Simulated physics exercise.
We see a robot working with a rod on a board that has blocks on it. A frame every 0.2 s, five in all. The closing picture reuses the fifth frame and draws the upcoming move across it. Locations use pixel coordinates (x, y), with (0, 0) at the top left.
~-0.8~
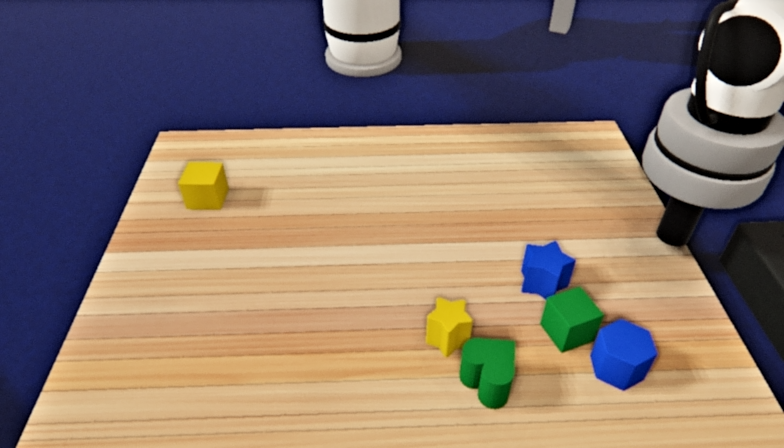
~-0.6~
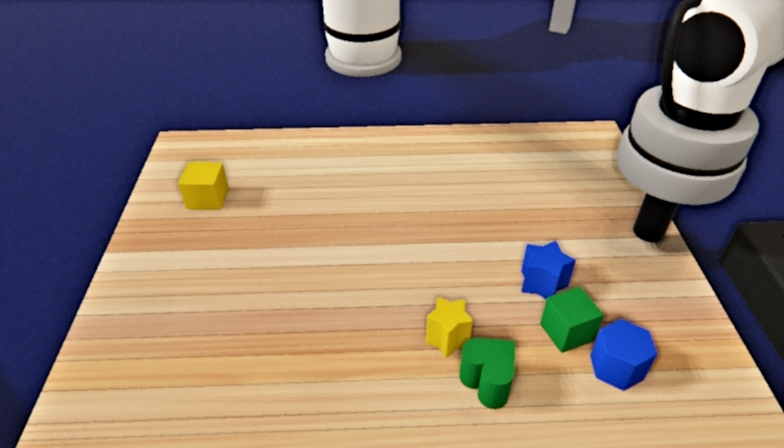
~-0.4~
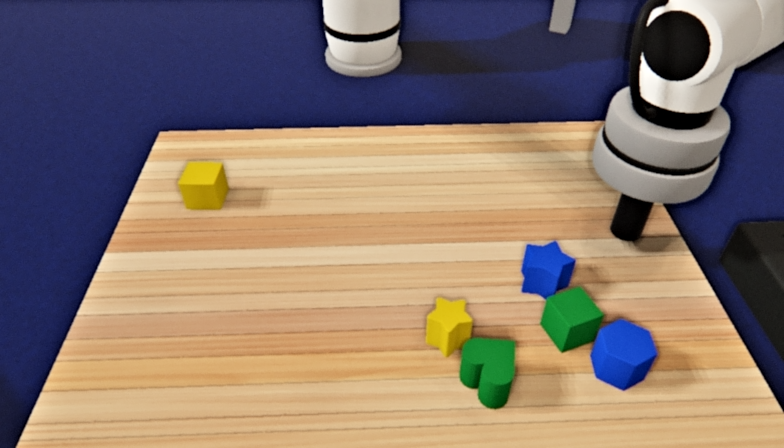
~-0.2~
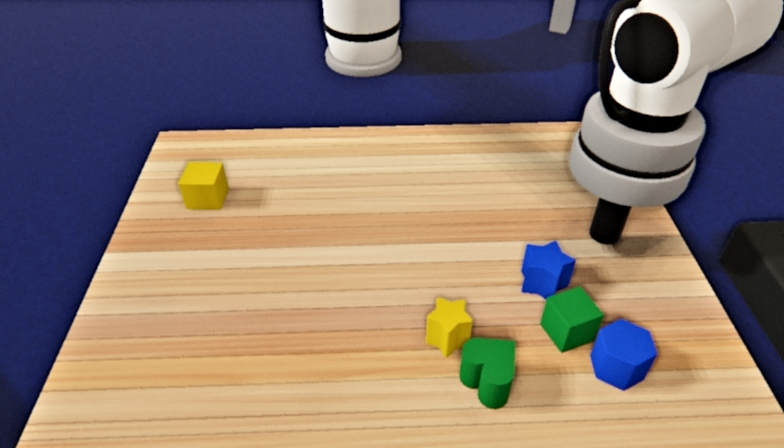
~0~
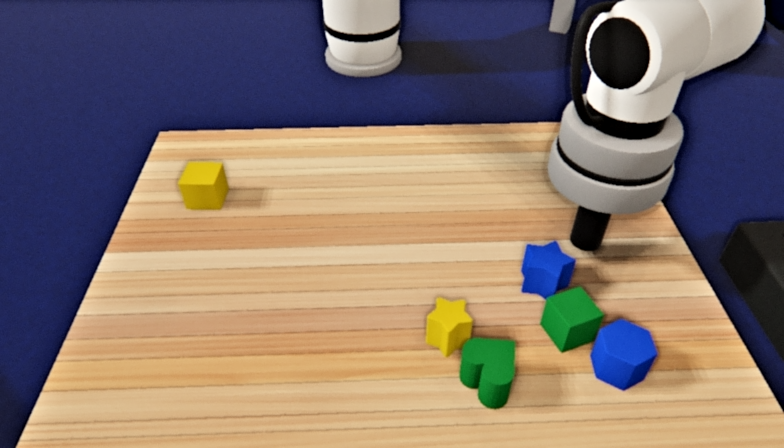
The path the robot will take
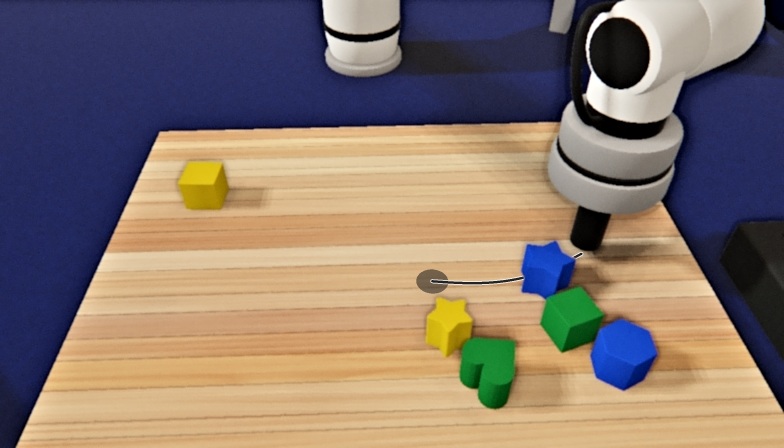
The robot arm moves its black rod left over the board while the blocks stay still.
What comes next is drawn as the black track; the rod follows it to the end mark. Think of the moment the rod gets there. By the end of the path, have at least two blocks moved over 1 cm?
No, it doesn't check out.
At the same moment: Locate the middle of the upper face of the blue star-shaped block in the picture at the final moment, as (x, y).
The centre of its top face lies at (508, 282).
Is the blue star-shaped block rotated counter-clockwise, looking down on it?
Final answer: Yes.
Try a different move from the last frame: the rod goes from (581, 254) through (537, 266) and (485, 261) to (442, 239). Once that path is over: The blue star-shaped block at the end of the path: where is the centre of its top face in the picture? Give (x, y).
It will likely be found at (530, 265).
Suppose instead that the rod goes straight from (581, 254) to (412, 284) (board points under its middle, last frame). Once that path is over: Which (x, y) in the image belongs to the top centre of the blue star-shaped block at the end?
So, by the moment the path ends, you'll find the top centre of the blue star-shaped block at (528, 266).
The drawn path runs from (581, 254) via (540, 273) and (488, 283), ending at (432, 281).
What follows on the original path. One third of the way, rod at (542, 261); blue star-shaped block at (532, 268), turned 30° anticlockwise.
Two thirds of the way, rod at (489, 270); blue star-shaped block at (508, 282), turned 80° anticlockwise.
At the end, rod at (433, 269); yellow star-shaped block not moved; blue star-shaped block at (508, 282), turned 80° anticlockwise.
